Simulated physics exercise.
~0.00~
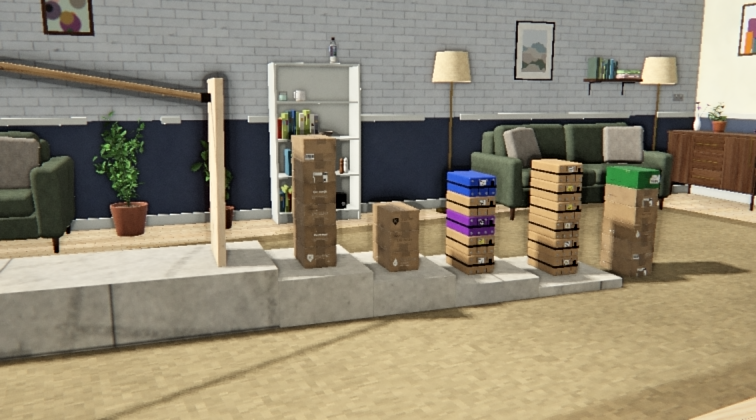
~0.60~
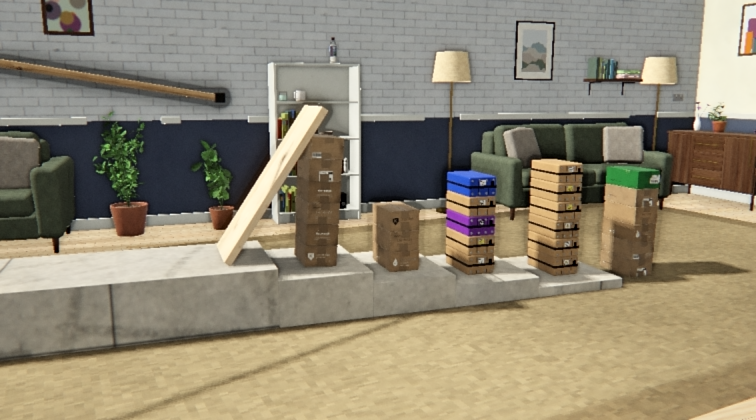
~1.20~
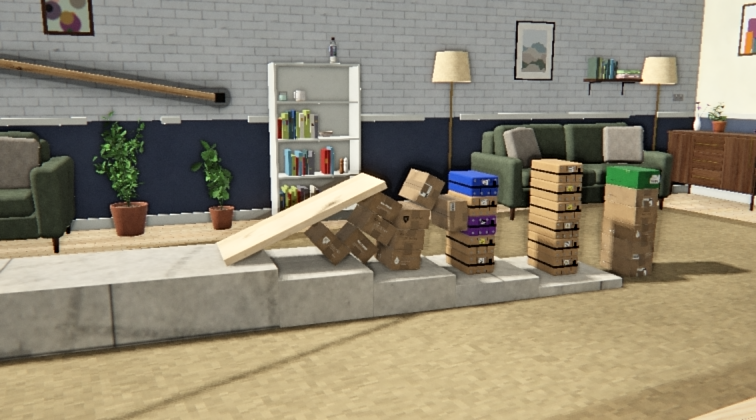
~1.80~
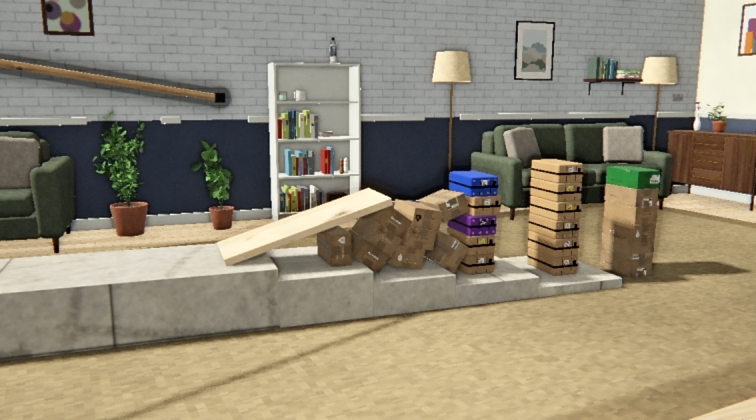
In a living room, an upright wooden board on a stepped stone platform tips to the right and knocks over the two nearest stacks of brown boxes, which tumble against the blue-topped stack; it and the two stacks beyond remain standing as the board rests on the fallen boxes.
